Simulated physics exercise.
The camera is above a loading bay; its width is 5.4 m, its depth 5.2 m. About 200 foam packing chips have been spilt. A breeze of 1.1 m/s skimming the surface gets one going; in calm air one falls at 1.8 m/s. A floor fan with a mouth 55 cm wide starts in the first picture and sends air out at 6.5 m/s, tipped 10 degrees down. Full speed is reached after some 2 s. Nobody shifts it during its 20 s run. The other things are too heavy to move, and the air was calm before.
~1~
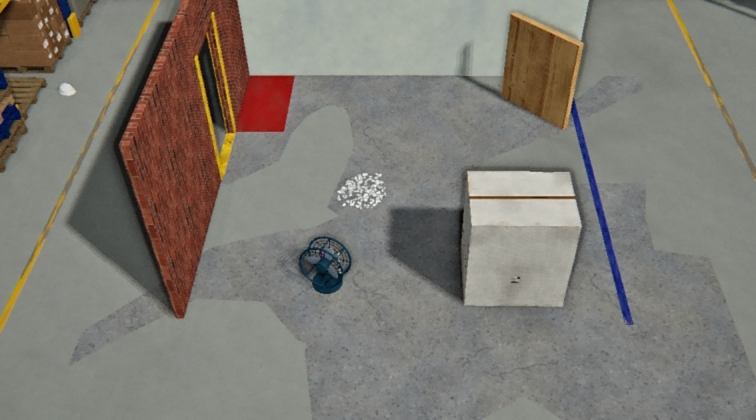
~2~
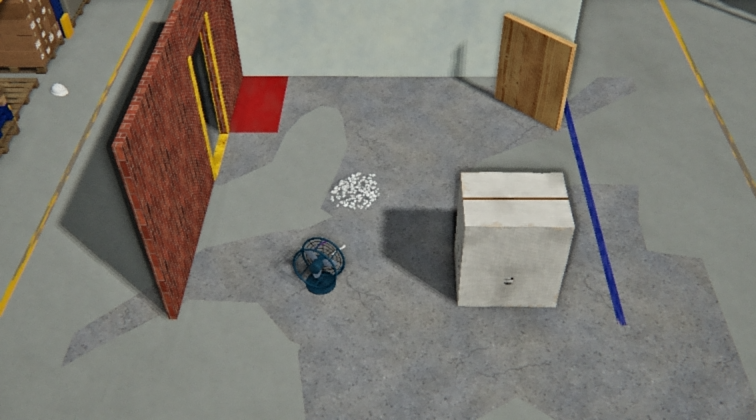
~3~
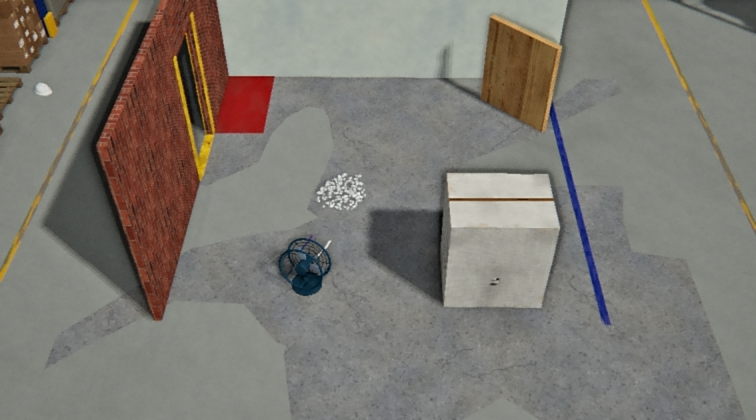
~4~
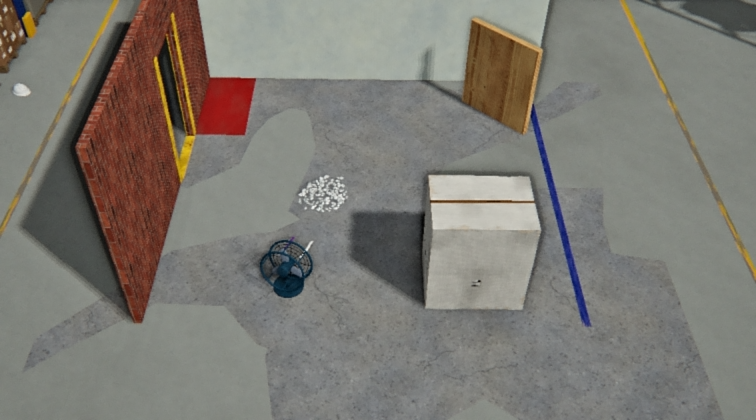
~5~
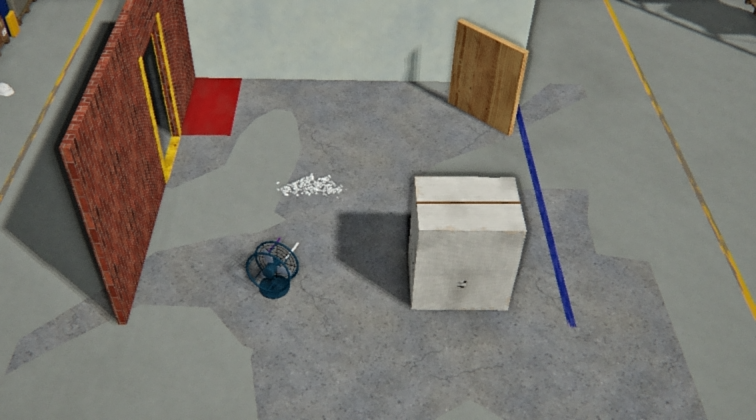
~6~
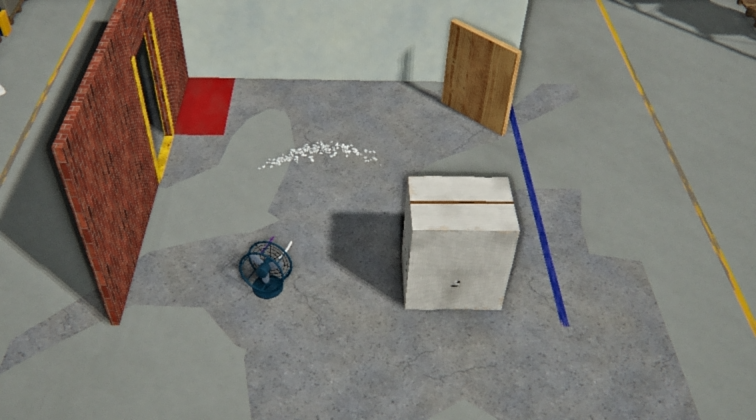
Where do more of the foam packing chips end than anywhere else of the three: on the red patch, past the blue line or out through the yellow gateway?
The red one.
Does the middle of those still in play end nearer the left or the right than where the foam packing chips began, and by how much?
Towards the left, some 1.8 m.
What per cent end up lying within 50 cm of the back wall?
About 70 %.
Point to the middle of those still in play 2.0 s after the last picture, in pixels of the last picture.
At about (305, 79).
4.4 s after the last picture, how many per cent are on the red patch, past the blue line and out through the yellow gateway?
Roughly 30 % red, 25 % blue, 0 % yellow.
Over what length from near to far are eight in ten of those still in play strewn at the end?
About 0.0 m.
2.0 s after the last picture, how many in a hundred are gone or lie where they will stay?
About 0 %.
Then, 2.0 s after the last picture, 100 % are on the move or not yet settled, 14 % are past the blue line, 12 % on the red patch and 0 % out through the yellow gateway; the middle of those still in play is near (305, 79).
Then, 4.4 s after the last picture, 76 % are on the move or not yet settled, 24 % are past the blue line, 34 % on the red patch and 0 % out through the yellow gateway; the middle of those still in play is near (241, 79).
Then, 9.0 s after the last picture, 64 % are on the move or not yet settled, 28 % are past the blue line, 68 % on the red patch and 0 % out through the yellow gateway; the middle of those still in play is near (209, 78).
Then, 18.0 s after the last picture, at the end, 29 % are past the blue line, 70 % on the red patch and 0 % out through the yellow gateway; the middle of those still in play is near (200, 78).
